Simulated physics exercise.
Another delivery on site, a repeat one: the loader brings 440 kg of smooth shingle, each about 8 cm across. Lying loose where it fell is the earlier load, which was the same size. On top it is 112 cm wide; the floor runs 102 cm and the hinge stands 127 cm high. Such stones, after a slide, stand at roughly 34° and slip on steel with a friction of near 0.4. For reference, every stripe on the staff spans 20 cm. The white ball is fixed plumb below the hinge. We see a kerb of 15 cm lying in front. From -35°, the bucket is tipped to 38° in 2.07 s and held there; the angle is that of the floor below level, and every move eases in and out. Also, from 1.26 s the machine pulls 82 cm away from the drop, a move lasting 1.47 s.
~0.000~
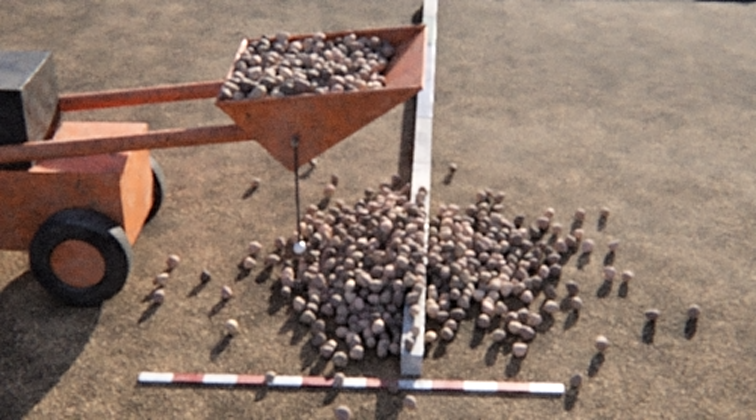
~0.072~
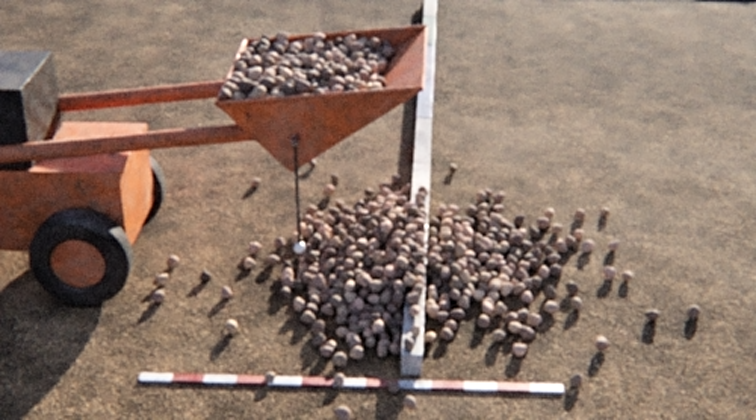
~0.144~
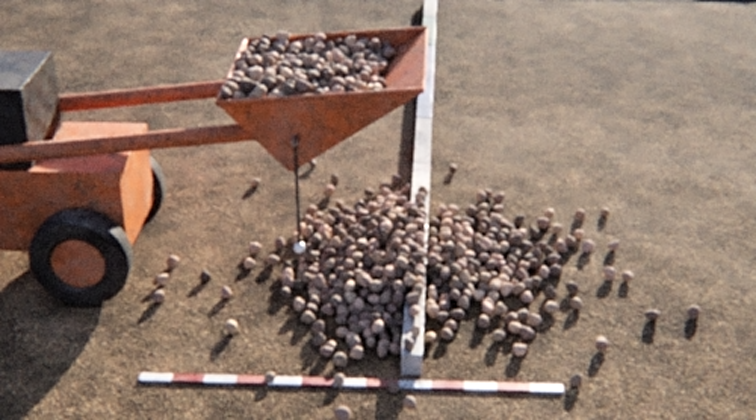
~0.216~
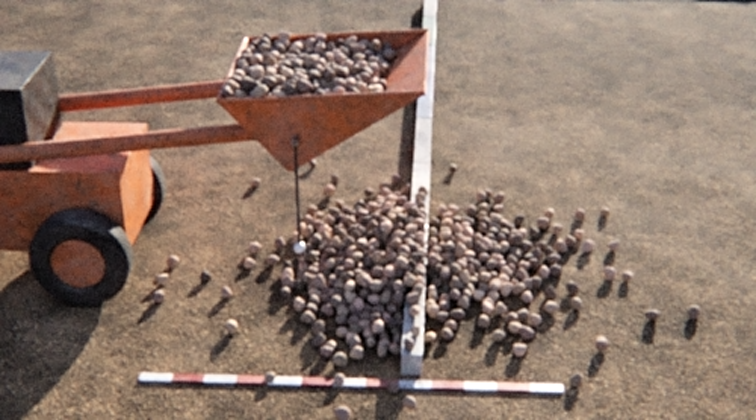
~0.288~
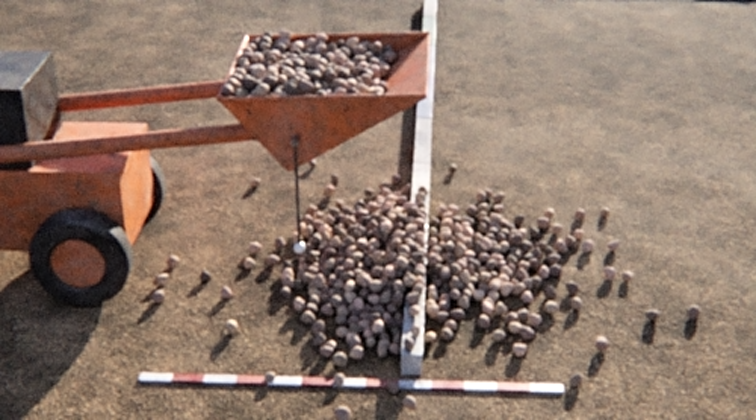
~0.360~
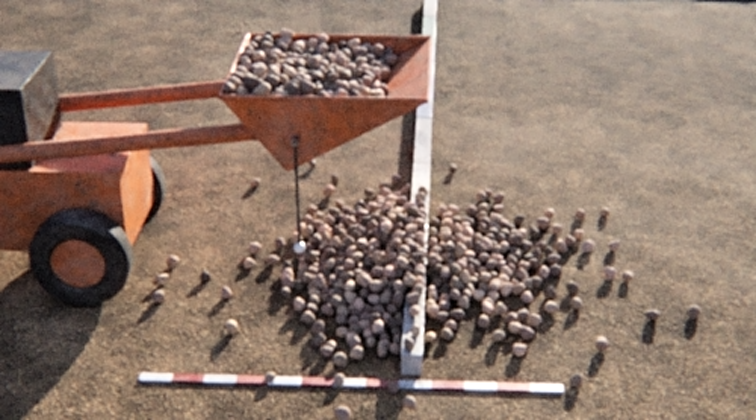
We see an orange loader holding a bucket of rounded brown stones above a loose heap of similar stones lying on both sides of a pale kerb; the bucket tilts slightly forward and its load shifts a little, while the heap stays still.
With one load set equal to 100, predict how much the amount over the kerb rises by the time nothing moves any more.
It rises by roughly 37 percent.
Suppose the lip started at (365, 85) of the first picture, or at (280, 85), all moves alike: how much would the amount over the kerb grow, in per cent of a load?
About 5 per cent from the first spot and 0 per cent from the second.
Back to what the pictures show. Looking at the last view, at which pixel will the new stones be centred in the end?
The middle ends up near (388, 251).
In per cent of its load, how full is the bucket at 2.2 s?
Roughly 10 per cent remains inside.
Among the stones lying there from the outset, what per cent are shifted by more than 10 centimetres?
I'd put it at about 15 per cent.
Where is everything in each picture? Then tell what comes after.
The bucket is at -35°, its lip at (423, 88); the top of the load is at (327, 49). The earlier load is highest near (404, 237), 24 cm above ground level, 69 % on this side of the kerb, 31 % over the kerb, in the first frame.
Lip at (423, 89), floor tilted -35°, highest stones at (320, 51); the stones move at 0.0 m/s on average, in the second frame.
Lip at (424, 90), floor tilted -34°, highest stones at (320, 51); the stones move at 0.1 m/s on average, in the third frame.
The bucket is at -33°, its lip at (425, 93); the top of the load is at (314, 51); the stones move at 0.1 m/s on average, in the fourth frame.
Lip at (427, 96), floor tilted -31°, highest stones at (288, 50); the stones move at 0.1 m/s on average, in the fifth frame.
The bucket is at -29°, its lip at (428, 101); the top of the load is at (266, 50); the stones move at 0.1 m/s on average, in the sixth frame.
After 1.5 s the floor is at 27°; in per cent of one load, 94 in the bucket, 76 on this side of the kerb, 31 over the kerb; the foremost stones are at (620, 260).
After 2.2 s the floor is at 38°; in per cent of one load, 9 in the bucket, 129 on this side of the kerb, 62 over the kerb; the foremost stones are at (620, 260).
After 3.2 s the floor is at 38°; in per cent of one load, 0 in the bucket, 132 on this side of the kerb, 68 over the kerb; the foremost stones are at (624, 273).
After 5.9 s the floor is at 38°; in per cent of one load, 0 in the bucket, 132 on this side of the kerb, 68 over the kerb; the foremost stones are at (624, 273). Net gain over the kerb, 37.
